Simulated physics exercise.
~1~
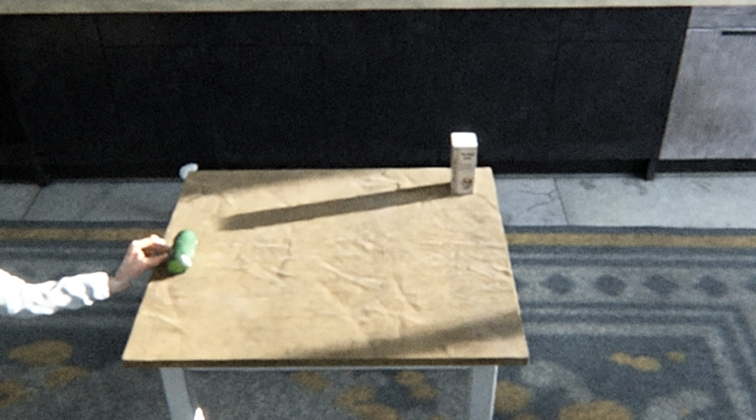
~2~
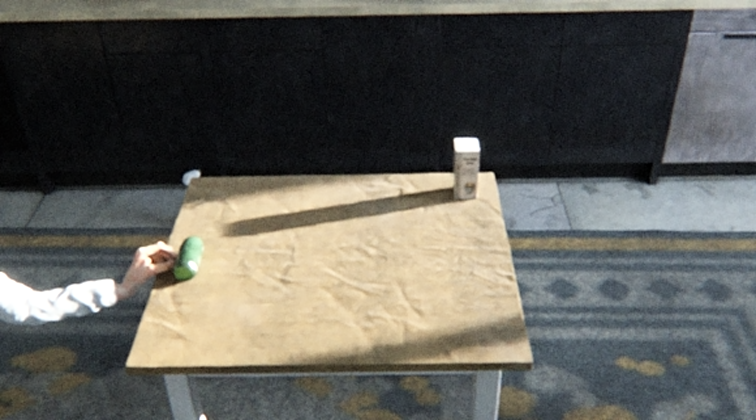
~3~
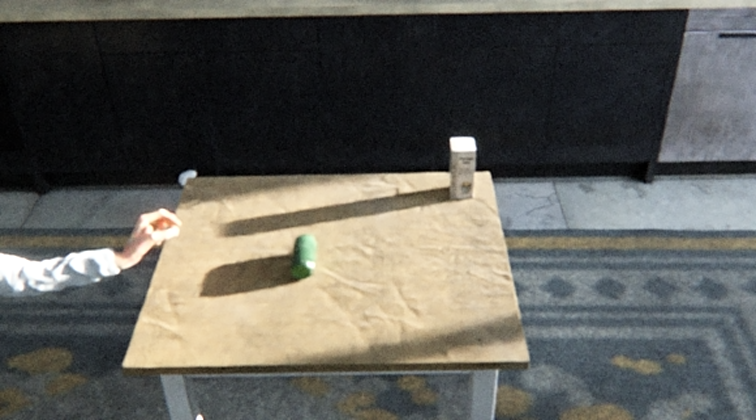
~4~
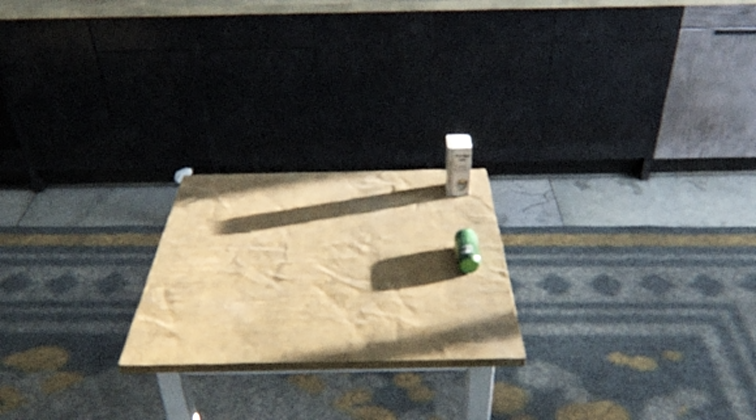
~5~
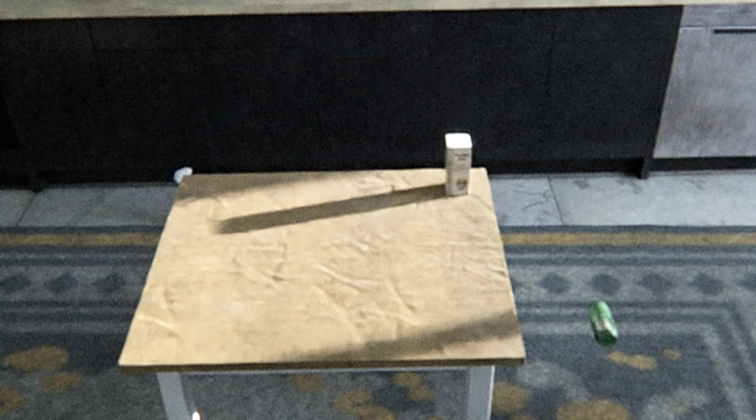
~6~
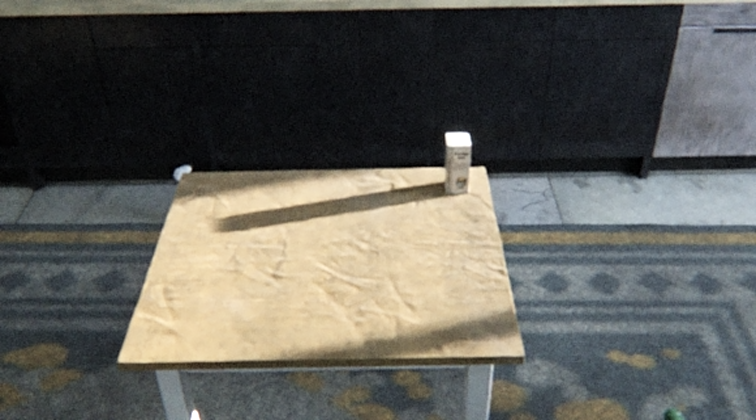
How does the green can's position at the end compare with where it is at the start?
At the start the green can lies on its side by the hand at the left side of the table. By the end it is off the table, far to the right and lower down, near the bottom right corner of the view.
